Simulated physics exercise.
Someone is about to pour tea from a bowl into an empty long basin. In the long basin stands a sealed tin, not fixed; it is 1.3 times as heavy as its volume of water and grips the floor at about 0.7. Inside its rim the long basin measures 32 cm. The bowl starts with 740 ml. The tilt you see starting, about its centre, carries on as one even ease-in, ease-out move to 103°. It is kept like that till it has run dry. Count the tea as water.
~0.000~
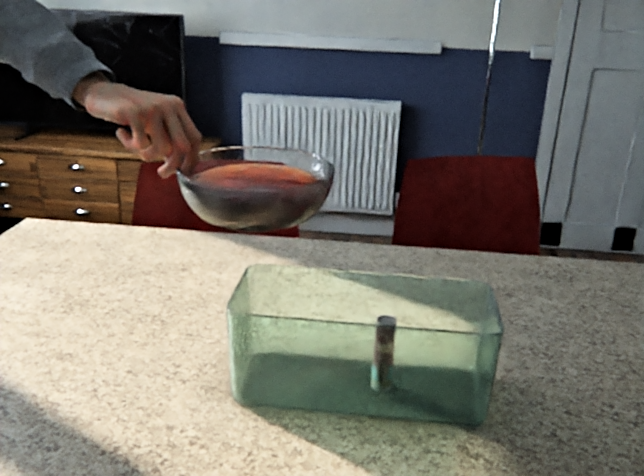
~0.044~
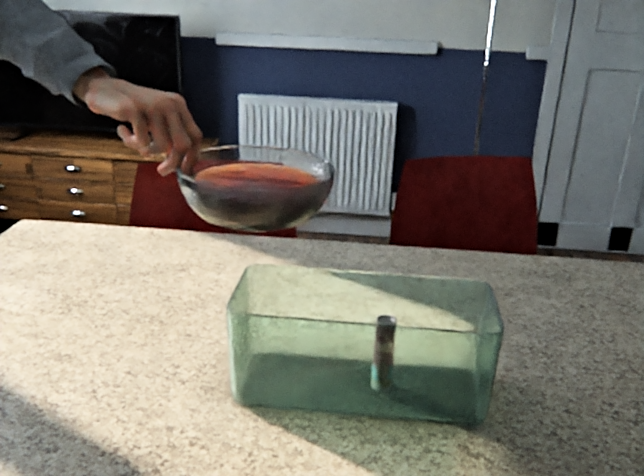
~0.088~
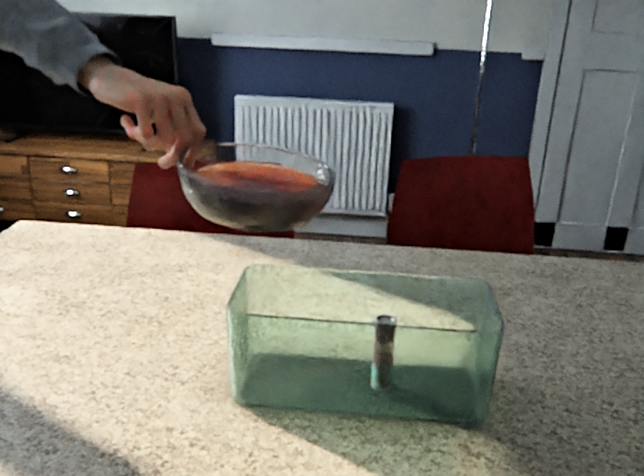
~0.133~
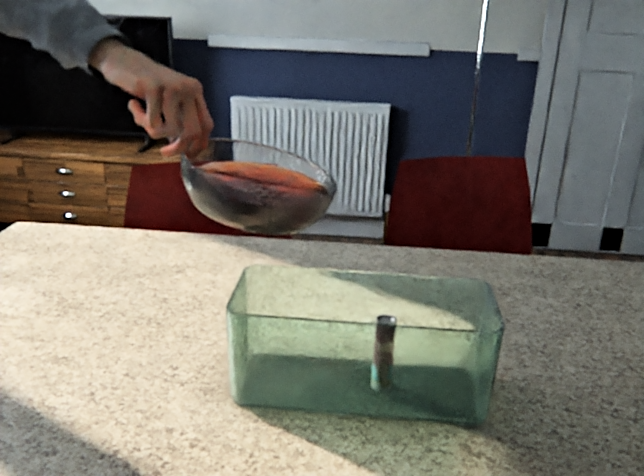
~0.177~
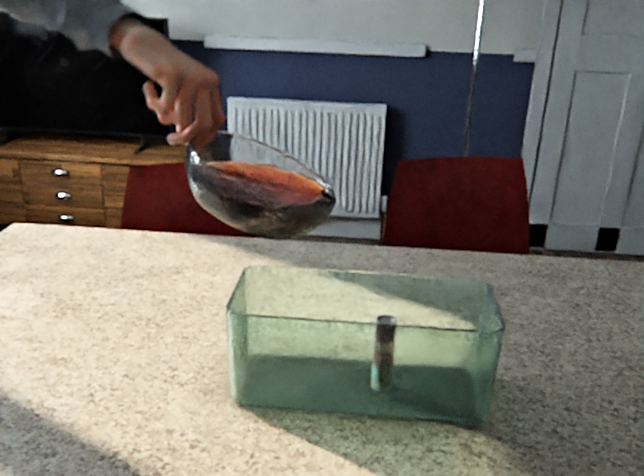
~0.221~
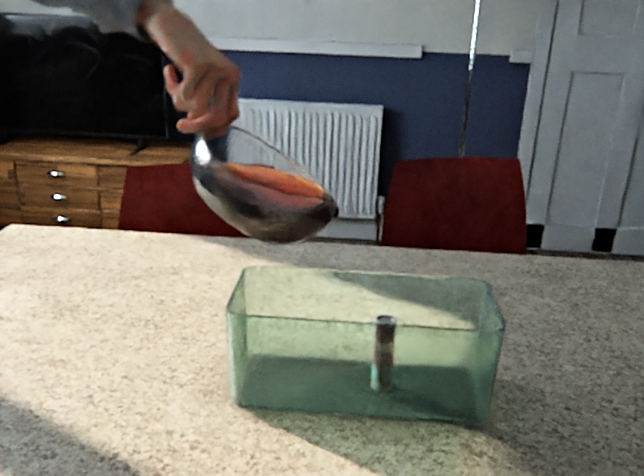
To begin with, a hand holds a glass bowl of reddish tea almost level above a clear, greenish long basin with a small upright tin inside. The hand lifts and shifts right as the bowl tilts steadily further down to the right, the tea sliding up to its lower rim.
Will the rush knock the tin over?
The tin goes over.
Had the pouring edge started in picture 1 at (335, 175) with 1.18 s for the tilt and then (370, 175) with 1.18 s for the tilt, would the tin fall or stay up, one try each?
First it stays up; then it remains upright.
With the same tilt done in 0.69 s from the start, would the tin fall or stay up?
The tin falls.
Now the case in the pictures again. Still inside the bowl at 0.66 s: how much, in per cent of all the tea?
Near 0 in a hundred.
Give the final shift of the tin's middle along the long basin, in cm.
About 3.5 cm.
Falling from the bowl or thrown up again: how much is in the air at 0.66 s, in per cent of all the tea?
Some 3 per cent.
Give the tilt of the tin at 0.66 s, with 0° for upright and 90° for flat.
It is at some 10°.
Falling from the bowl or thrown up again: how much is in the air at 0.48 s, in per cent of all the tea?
About 30 per cent.
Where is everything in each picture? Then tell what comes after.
In the first frame, it leans 0°; its right rim is at (333, 173); the tea meets the walls at (188, 177) and (328, 187); the long basin's rim runs from (237, 287) to (496, 308); the tin's top is at (386, 323).
In the second frame, it leans 2°; its right rim is at (333, 175); the tea meets the walls at (188, 176) and (328, 188).
In the third frame, it leans 6°; its right rim is at (334, 180); the tea meets the walls at (188, 173) and (328, 190).
In the fourth frame, it leans 13°; its right rim is at (335, 190); the tea meets the walls at (190, 170) and (330, 194).
In the fifth frame, it leans 23°; its right rim is at (335, 202); the tea meets the walls at (194, 169) and (333, 198).
In the sixth frame, it leans 34°; its right rim is at (331, 217); the tea meets the walls at (199, 169) and (319, 199); 3 per cent is over the edge.
By 0.48 s the tilt is 96° and 5 per cent is still to pour; the tin stands where it began.
By 0.66 s the tilt is 103° and 0 per cent is still to pour; the tin leans 12°.
By 0.86 s the tilt is 103° and 0 per cent is still to pour; the tin leans 18°.
By 1.07 s the tilt is 103° and 0 per cent is still to pour; the tin lies on its side.
At rest the tin lies on its side.
